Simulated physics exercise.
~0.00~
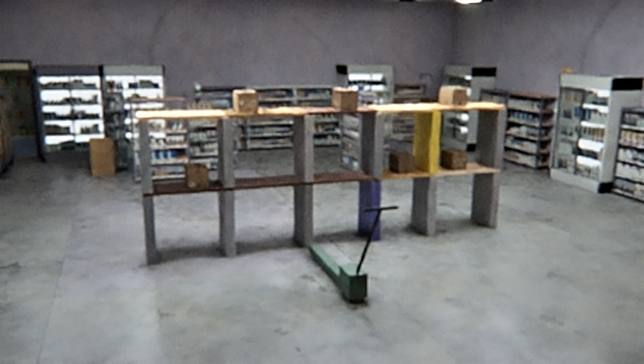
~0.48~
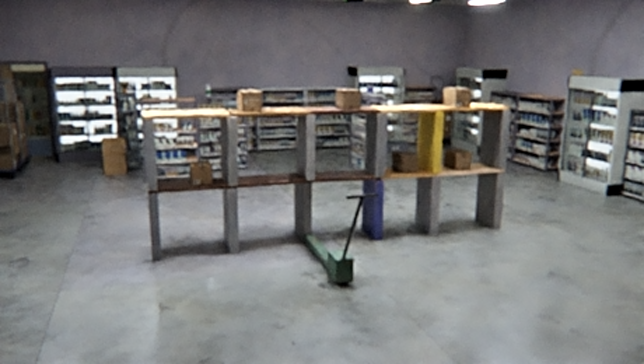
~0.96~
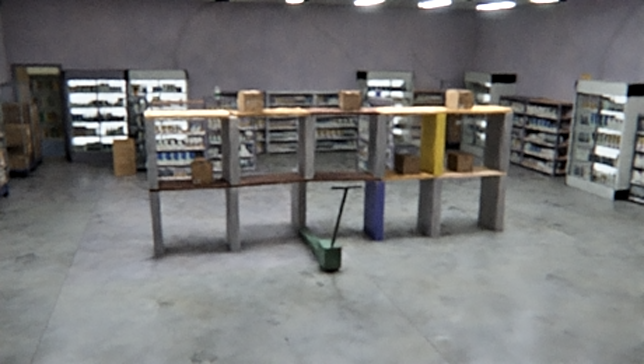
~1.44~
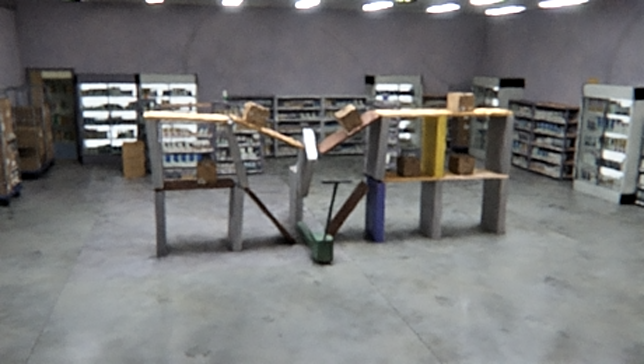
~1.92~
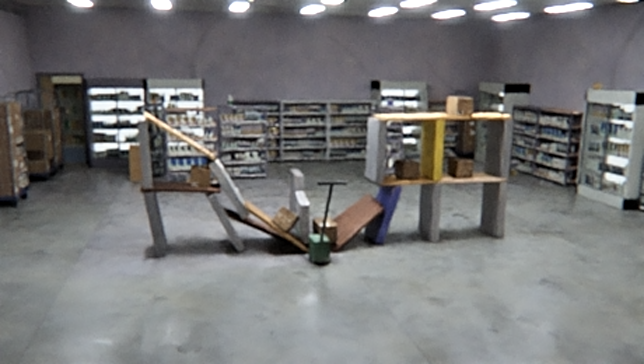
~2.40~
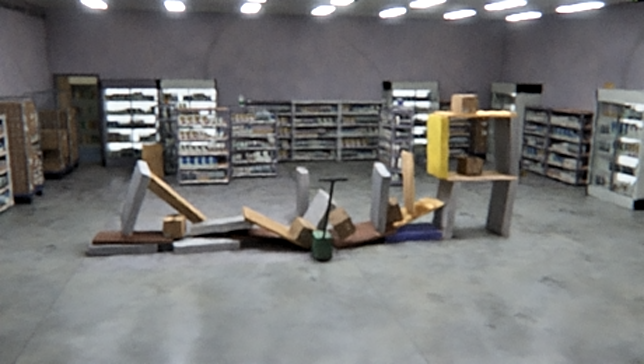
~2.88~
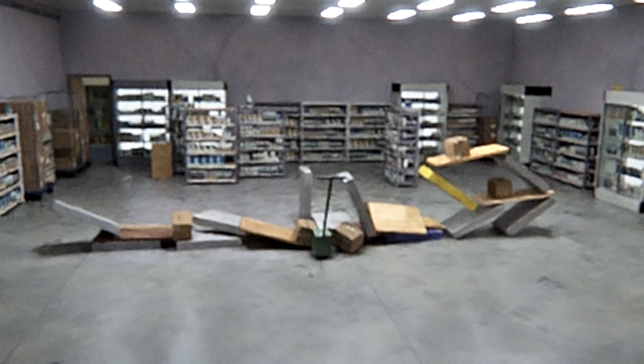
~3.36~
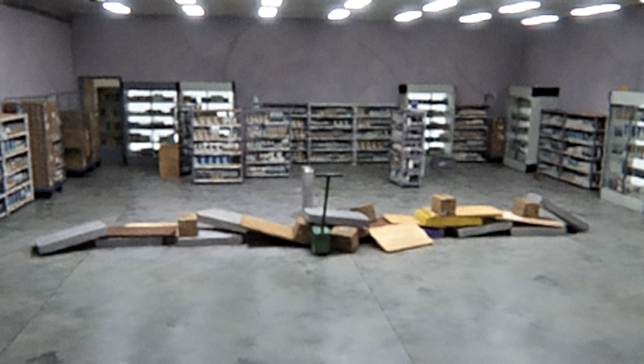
A green jack slides into the two-tier shelving, which collapses outward from the middle into low rubble.
